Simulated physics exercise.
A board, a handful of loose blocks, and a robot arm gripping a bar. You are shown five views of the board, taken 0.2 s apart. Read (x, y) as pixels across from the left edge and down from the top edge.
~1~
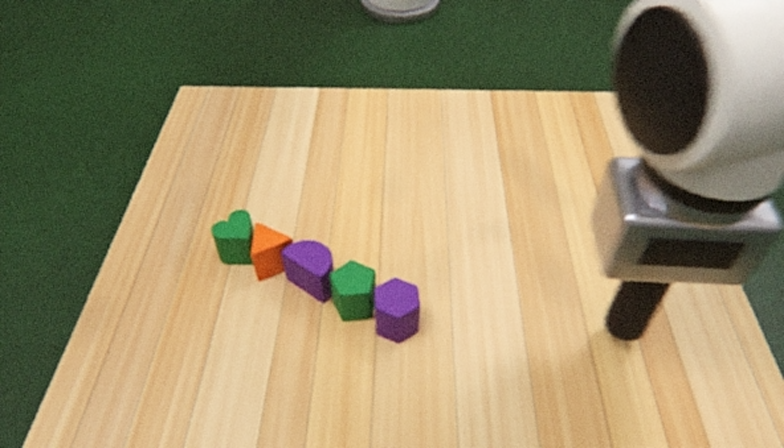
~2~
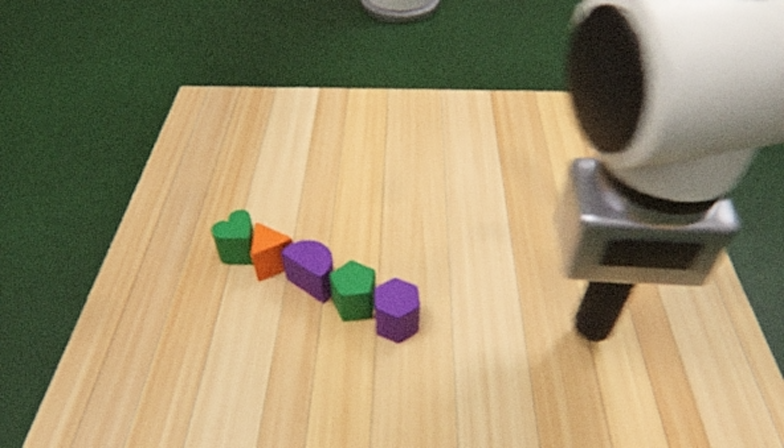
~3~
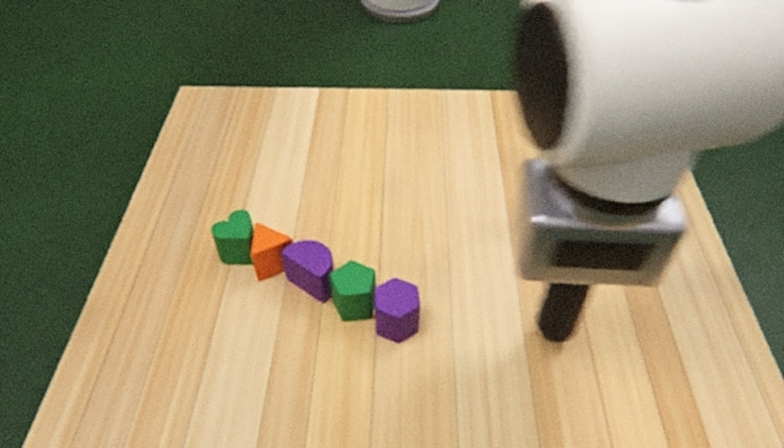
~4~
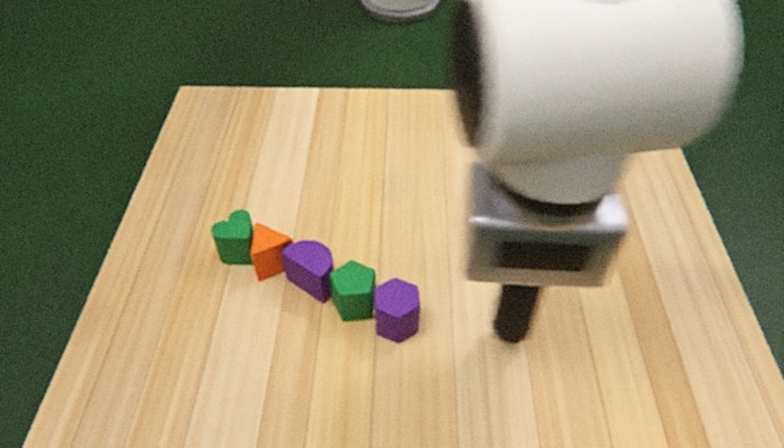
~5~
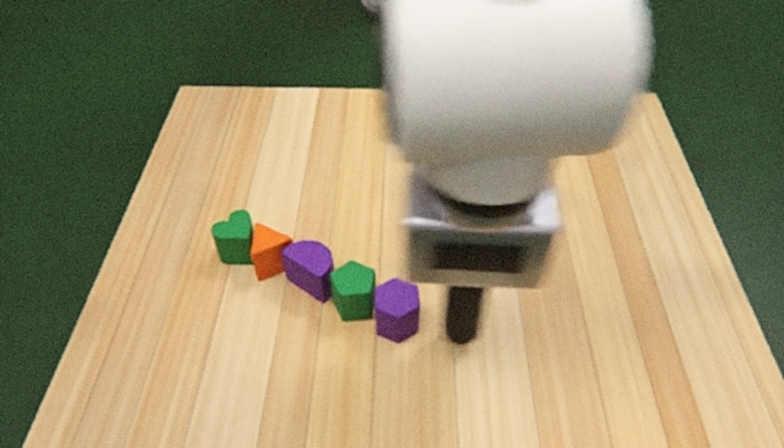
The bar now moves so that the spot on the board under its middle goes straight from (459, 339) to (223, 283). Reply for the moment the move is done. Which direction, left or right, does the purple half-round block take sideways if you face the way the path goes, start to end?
Facing from start to end, it shifts right.
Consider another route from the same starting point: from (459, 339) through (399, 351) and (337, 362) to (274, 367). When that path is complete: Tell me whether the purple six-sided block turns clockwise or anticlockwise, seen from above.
Bird's-eye view: Clockwise.
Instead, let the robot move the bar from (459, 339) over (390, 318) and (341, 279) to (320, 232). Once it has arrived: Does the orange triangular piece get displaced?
Final answer: Yes.
What follows on the original path. One third of the way, bar at (376, 306); green heart block at (227, 223), turned 25° anticlockwise; orange triangular piece at (261, 219), turned 30° anticlockwise; purple half-round block at (272, 241), turned 85° clockwise; green five-sided block at (293, 268), turned 45° anticlockwise; purple six-sided block at (337, 276), turned 20° clockwise.
Two thirds of the way, bar at (294, 287); green heart block at (209, 205), turned 15° anticlockwise; orange triangular piece at (254, 209), turned 30° clockwise; purple half-round block at (229, 229); green five-sided block at (211, 260), turned 75° anticlockwise; purple six-sided block at (255, 258), turned 15° clockwise.
At the end, bar at (219, 271); green heart block at (205, 182), turned 40° clockwise; orange triangular piece at (253, 207), turned 45° clockwise; purple half-round block at (192, 207), turned 185° clockwise; green five-sided block at (142, 253), turned 145° anticlockwise; purple six-sided block at (186, 237), turned 40° clockwise.
